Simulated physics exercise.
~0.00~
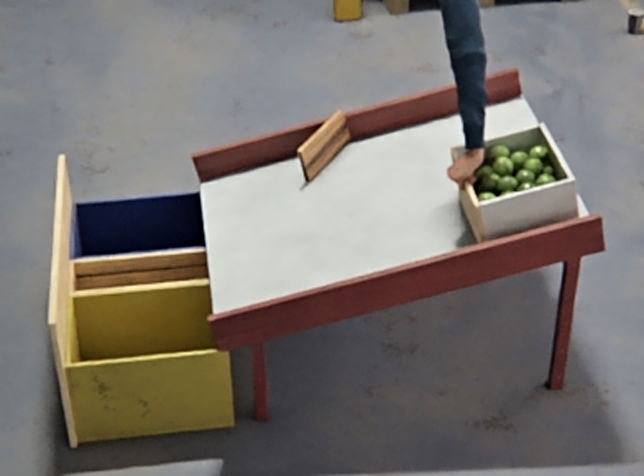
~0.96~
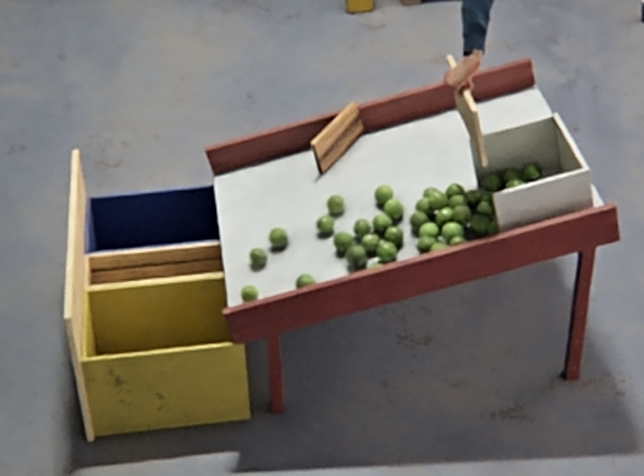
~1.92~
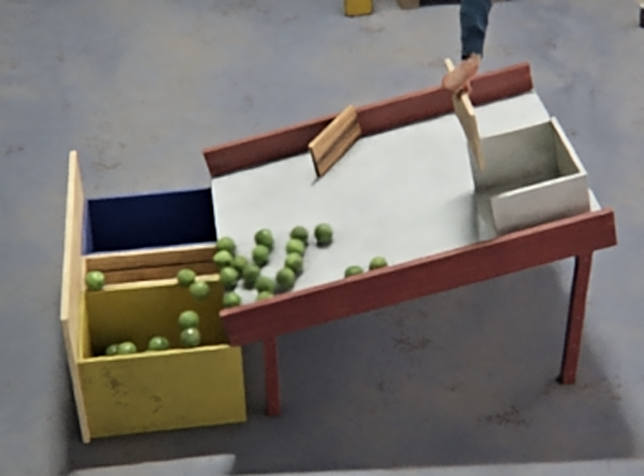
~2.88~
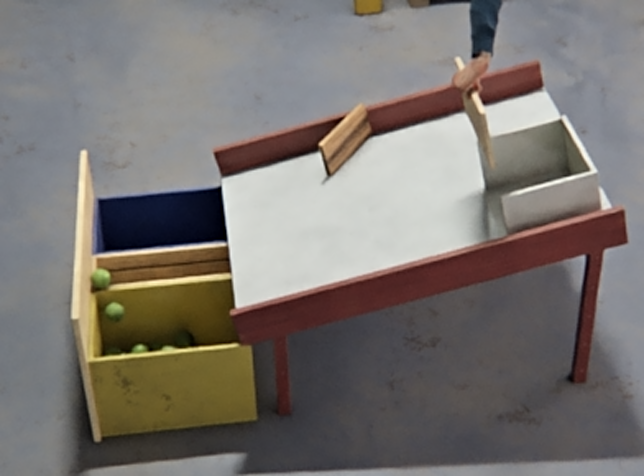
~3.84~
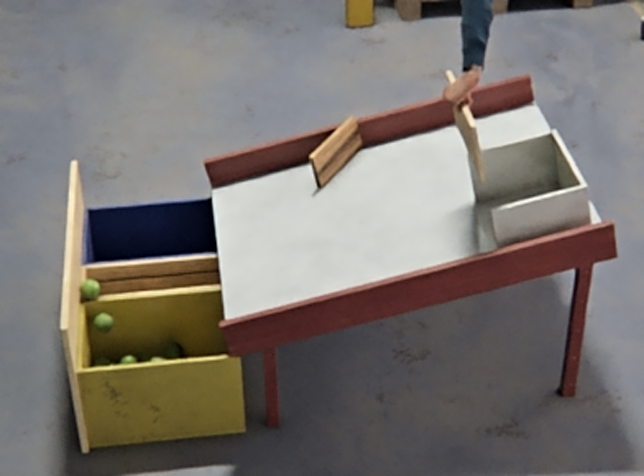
A sloping white table with dark red side walls stands on a grey concrete floor, seen from above by a slightly swaying camera. A hand reaches down to a wooden gate at a white pen of green apples on the right, while blue, wooden and yellow containers wait at the lower left end. The hand holds the gate raised and the apples spill out, spreading leftward down the slope. They bunch near the lower edge and drop off, many into the near yellow tub. Finally the table and pen are empty, apples lie in the yellow tub, and two show near the end board.
